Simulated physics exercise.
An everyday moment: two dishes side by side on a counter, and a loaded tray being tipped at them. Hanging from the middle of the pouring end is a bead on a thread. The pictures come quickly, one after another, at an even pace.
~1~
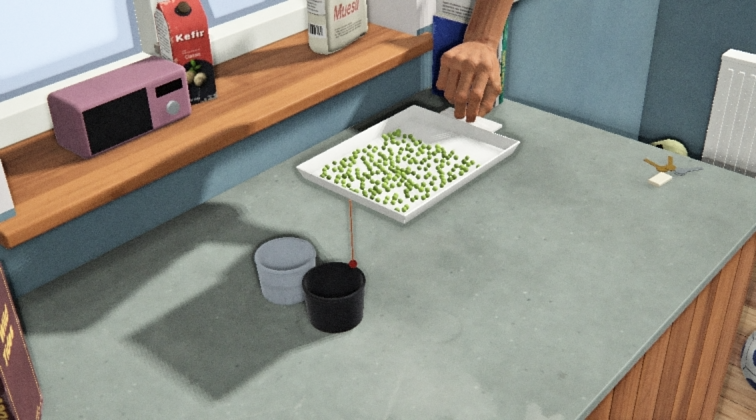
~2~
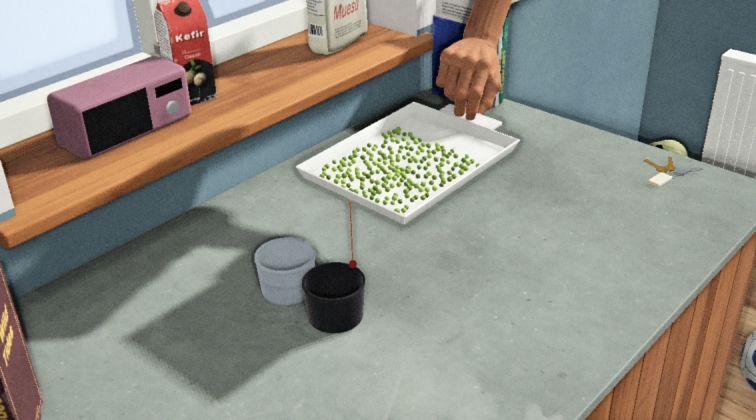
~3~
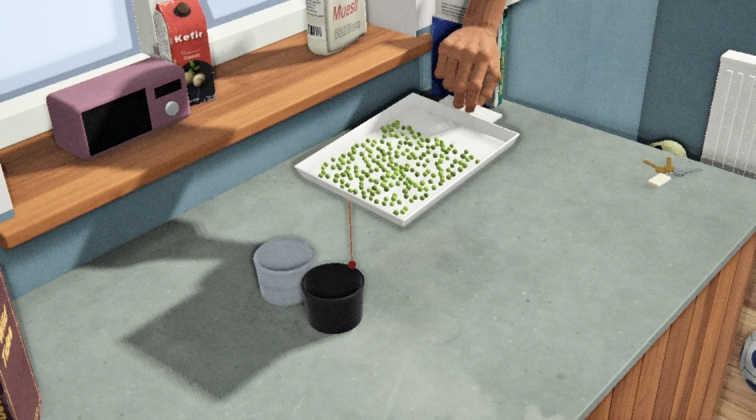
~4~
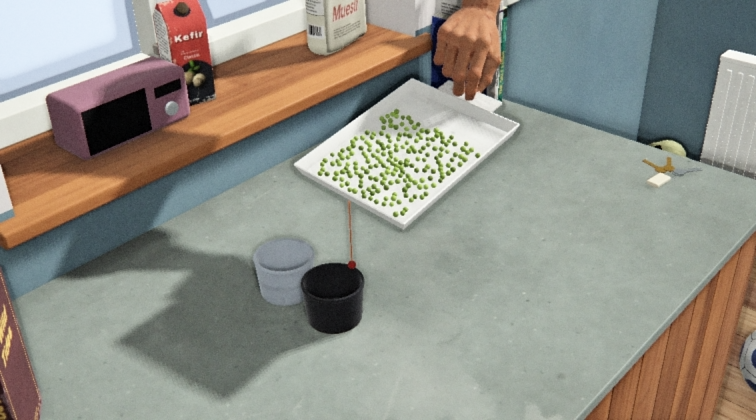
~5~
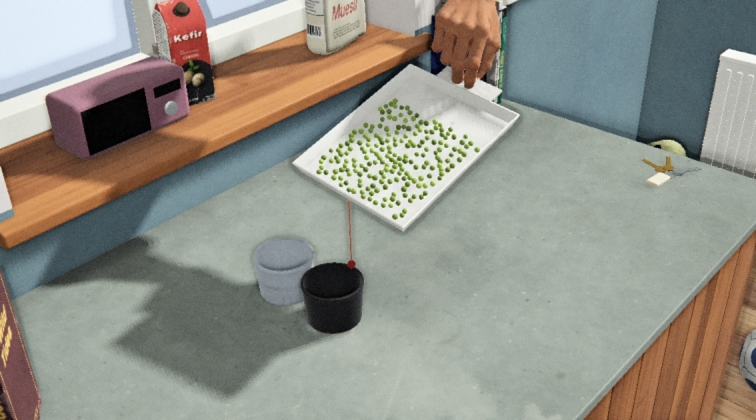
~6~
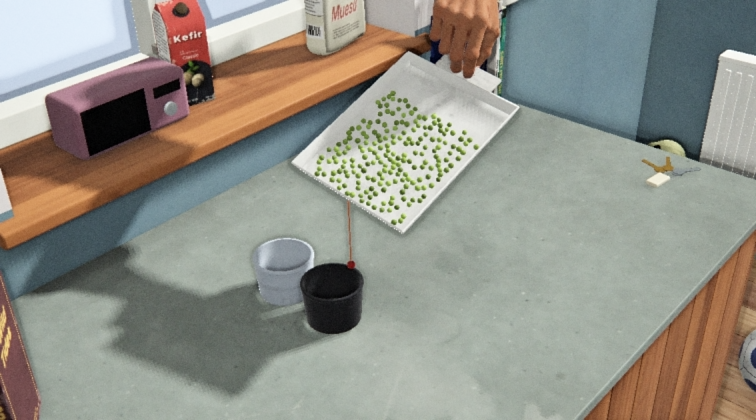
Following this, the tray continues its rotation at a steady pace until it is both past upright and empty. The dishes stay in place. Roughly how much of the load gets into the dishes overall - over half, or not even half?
It looks like most goes past the dishes, when all's done.
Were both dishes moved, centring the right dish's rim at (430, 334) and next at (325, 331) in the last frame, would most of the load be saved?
Place 1: Higher than half; place 2: Lower than half.
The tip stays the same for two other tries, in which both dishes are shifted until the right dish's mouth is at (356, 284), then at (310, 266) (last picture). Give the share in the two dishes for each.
About 10 and 0 per cent respectively.
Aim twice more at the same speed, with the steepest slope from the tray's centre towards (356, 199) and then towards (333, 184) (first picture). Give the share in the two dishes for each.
I'd expect around 40 in a hundred first and around 80 in a hundred second.
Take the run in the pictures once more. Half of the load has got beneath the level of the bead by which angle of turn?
It sits at roughly 90°.
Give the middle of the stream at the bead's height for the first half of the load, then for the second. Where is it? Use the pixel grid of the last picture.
The early half goes through (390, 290), the late half through (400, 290).
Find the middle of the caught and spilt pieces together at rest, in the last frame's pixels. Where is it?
Near (392, 350).
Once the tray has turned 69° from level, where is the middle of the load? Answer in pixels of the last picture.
The middle of the pieces shows up near (387, 220).
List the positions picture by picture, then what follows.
Corners of the pouring end at (304, 166) and (404, 211), level; middle of the load at (398, 168), dried peas; left dish at (265, 281); right dish at (314, 309); bead on its thread at (353, 264), in the first frame.
Corners of the pouring end at (303, 166) and (404, 212), level; middle of the load at (397, 167), in the second frame.
Corners of the pouring end at (302, 166) and (403, 215), tipped barely, lowest at the right corner; middle of the load at (396, 164), in the third frame.
Corners of the pouring end at (301, 164) and (403, 219), tipped a little, lowest at the right corner; middle of the load at (396, 159), in the fourth frame.
Corners of the pouring end at (300, 162) and (402, 222), tipped clearly, lowest at the right corner; middle of the load at (395, 155), in the fifth frame.
Corners of the pouring end at (299, 161) and (402, 225), tipped clearly, lowest at the right corner; middle of the load at (393, 154), about half on the move; left dish at (263, 282); right dish at (312, 310), in the sixth frame.
Soon, tray tipped steeply; most on the tray; a stray few outside both; about a quarter in the air.
A while on, tray tipped past a quarter turn; a stray few on the tray; a stray few in the right dish; nearly all outside both; a stray few in the air.
Towards the end, tray tipped past a quarter turn; a stray few in the right dish; nearly all outside both.
Finally, tray tipped past a quarter turn; a stray few in the right dish; none in the left dish; nearly all outside both.
